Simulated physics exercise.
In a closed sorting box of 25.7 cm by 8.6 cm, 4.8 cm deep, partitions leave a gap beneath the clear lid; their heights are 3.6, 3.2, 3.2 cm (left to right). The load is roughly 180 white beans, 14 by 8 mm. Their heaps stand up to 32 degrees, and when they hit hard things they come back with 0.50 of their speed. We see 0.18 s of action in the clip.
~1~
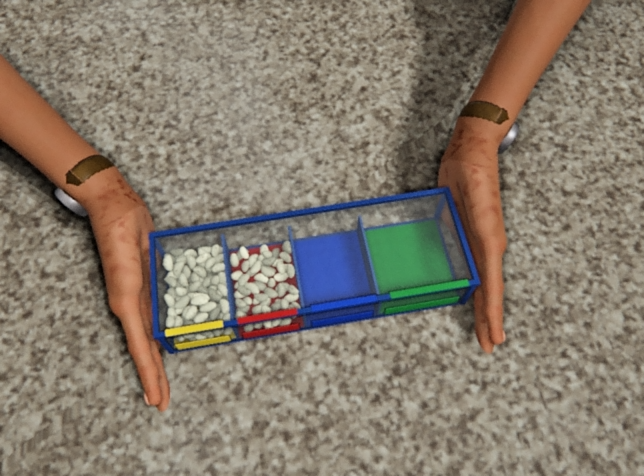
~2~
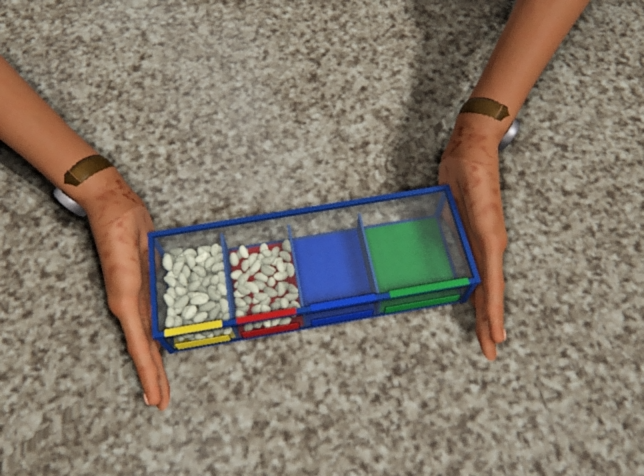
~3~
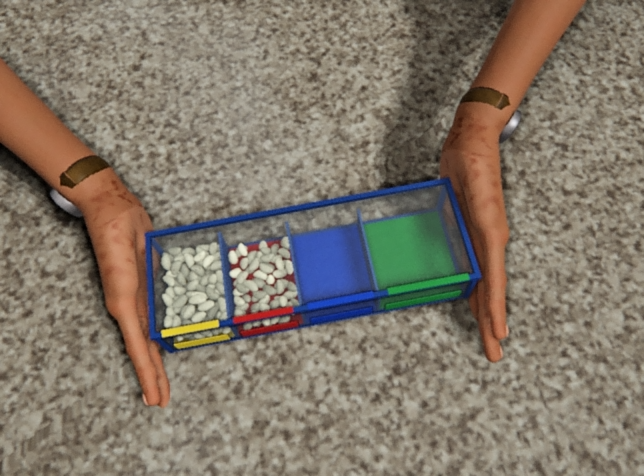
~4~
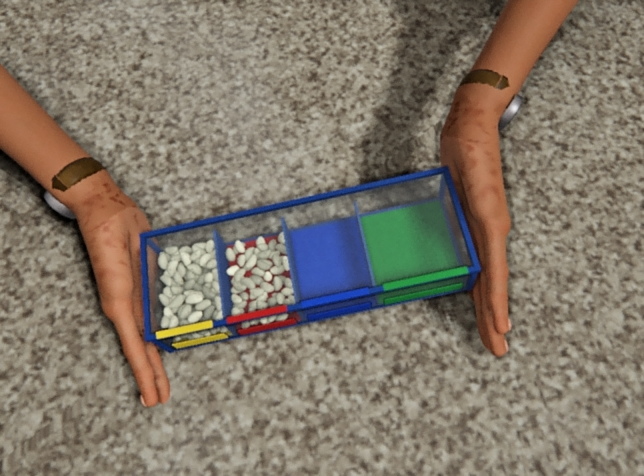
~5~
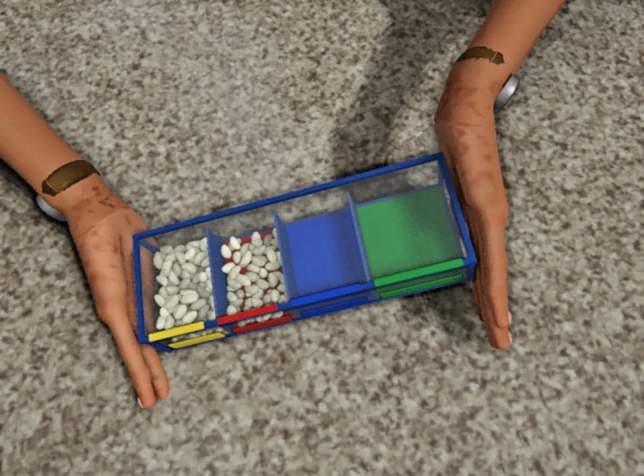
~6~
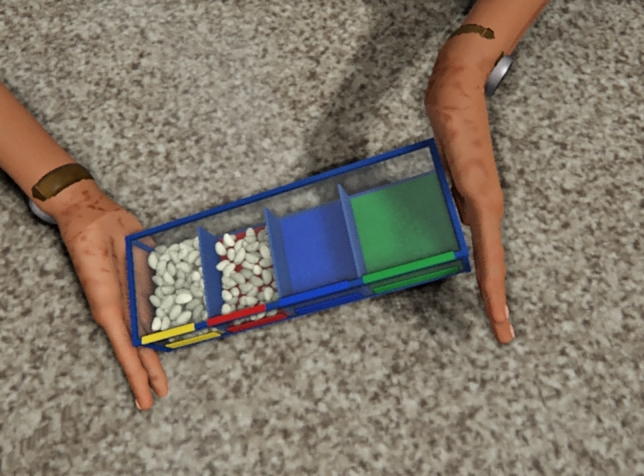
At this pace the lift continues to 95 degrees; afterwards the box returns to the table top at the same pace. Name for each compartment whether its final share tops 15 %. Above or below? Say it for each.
Red: Passes the mark; blue: Misses the mark; green: Misses the mark; yellow: Passes the mark.
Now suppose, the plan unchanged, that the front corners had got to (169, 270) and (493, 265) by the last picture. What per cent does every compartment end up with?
The compartments end with red 20 per cent, blue 5 per cent, green 10 per cent and yellow 60 per cent.
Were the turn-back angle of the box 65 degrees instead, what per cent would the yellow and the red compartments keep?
Then yellow would get 70 per cent and red 30 per cent.
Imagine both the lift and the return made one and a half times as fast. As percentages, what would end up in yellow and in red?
Yellow 80 %, red 20 %.
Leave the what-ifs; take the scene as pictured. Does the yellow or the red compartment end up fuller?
Fuller: Yellow.
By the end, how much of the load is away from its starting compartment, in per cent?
I'd put it at about 10 per cent.
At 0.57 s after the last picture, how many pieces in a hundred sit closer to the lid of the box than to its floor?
Around 50 %.
Then, 0.57 s after the last picture, tilt 95 degrees; red 30 %, yellow 70 %.
Then, 0.95 s after the last picture, tilt 40 degrees; red 20 %, yellow 80 %.
Then, 1.42 s after the last picture, tilt 0 degrees; red 20 %, yellow 80 %.
In the end, red 20 %, blue 0 %, green 0 %, yellow 80 %.
